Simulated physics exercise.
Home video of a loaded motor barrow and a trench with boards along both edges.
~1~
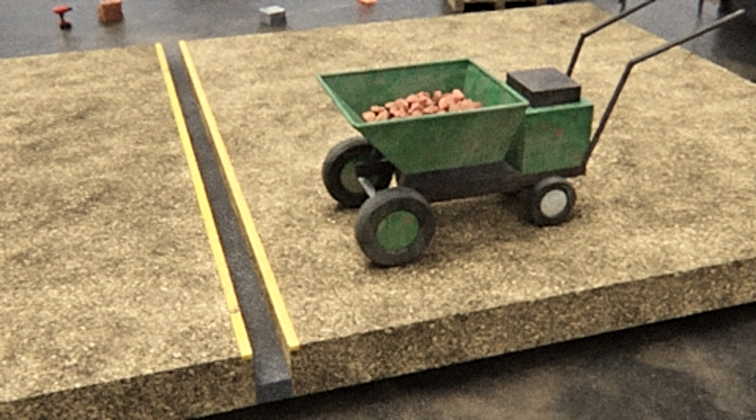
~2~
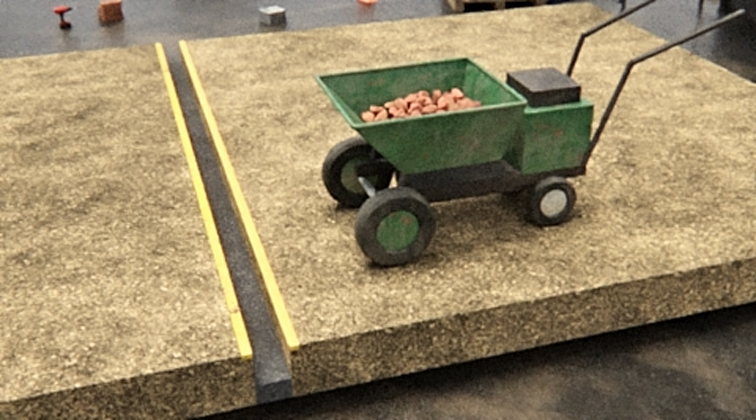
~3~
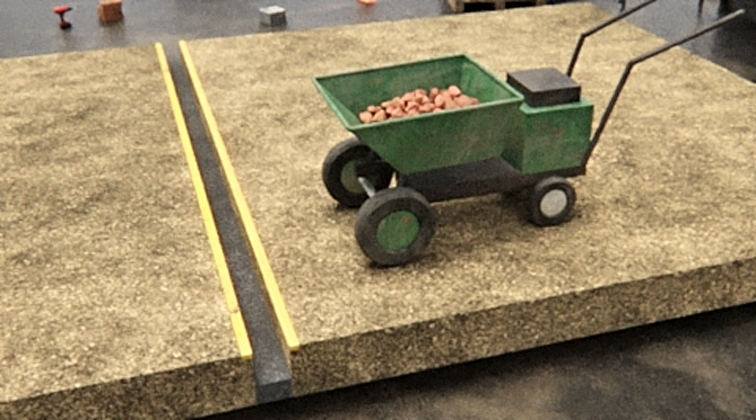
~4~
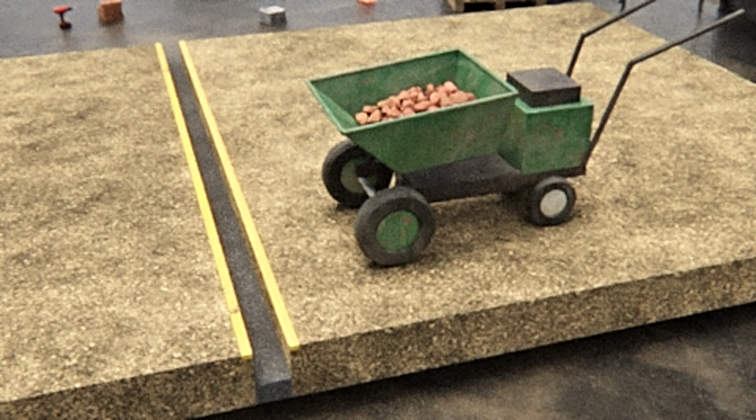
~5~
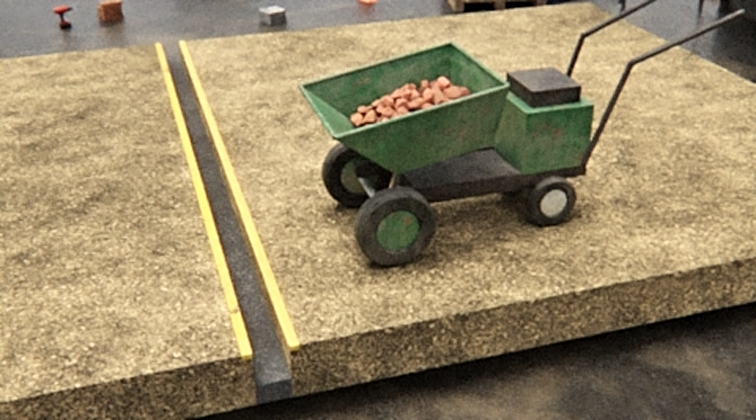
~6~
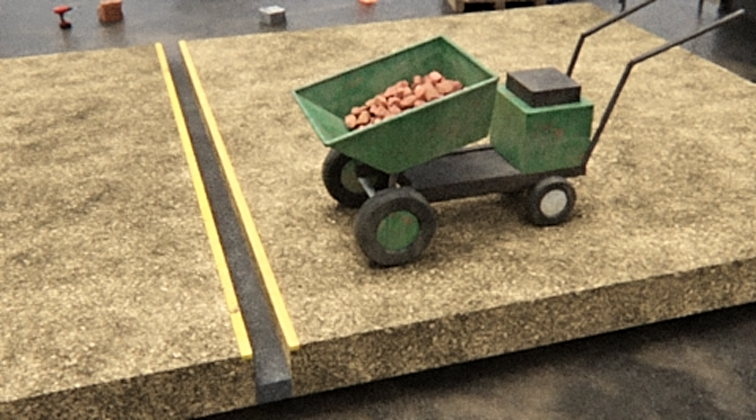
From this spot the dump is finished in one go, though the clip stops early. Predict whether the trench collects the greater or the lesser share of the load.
The greater share.
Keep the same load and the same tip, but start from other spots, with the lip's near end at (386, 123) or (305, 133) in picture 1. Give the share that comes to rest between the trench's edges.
Result: 60 in a hundred, then 10 in a hundred.
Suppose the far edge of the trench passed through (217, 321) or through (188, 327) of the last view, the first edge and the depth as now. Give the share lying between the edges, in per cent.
The first case gives close to 90 per cent and the second close to 100 per cent.
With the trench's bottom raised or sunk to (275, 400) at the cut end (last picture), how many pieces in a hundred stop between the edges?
Something close to 80 per cent.
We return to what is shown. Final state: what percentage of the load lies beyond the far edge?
It works out to close to 25 per cent.
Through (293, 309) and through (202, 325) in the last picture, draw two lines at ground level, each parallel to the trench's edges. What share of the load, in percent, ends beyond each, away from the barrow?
In order: Near 100 %, then 10 %.
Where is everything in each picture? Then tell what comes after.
Lip of the skip near (355, 127), level; top of the load near (440, 119), lumps of rubble; first edge of the trench near (281, 310); far edge near (236, 318), the trench under half as wide as the skip, and about as deep as wide, in the first frame.
Lip of the skip near (353, 127), level; top of the load near (439, 118), in the second frame.
Lip of the skip near (349, 130), tipped barely; top of the load near (436, 116), in the third frame.
Lip of the skip near (343, 133), tipped a little; top of the load near (447, 105), in the fourth frame.
Lip of the skip near (335, 138), tipped a little; top of the load near (441, 101), in the fifth frame.
Lip of the skip near (326, 145), tipped clearly; top of the load near (433, 97); first edge of the trench near (281, 310); far edge near (236, 318), in the sixth frame.
Shortly afterwards, skip tipped well over; the whole lot in the skip.
Next, skip tipped steeply; all but a few in the skip; only a few short of the trench; a little in or heaped over the trench; only a few beyond it; only a few falling.
Some moments later, skip tipped right over; a little in the skip; a little short of the trench; near two thirds in or heaped over the trench; near a quarter beyond it.
In the end, skip tipped right over; a little short of the trench; near two thirds in or heaped over the trench; near a quarter beyond it.
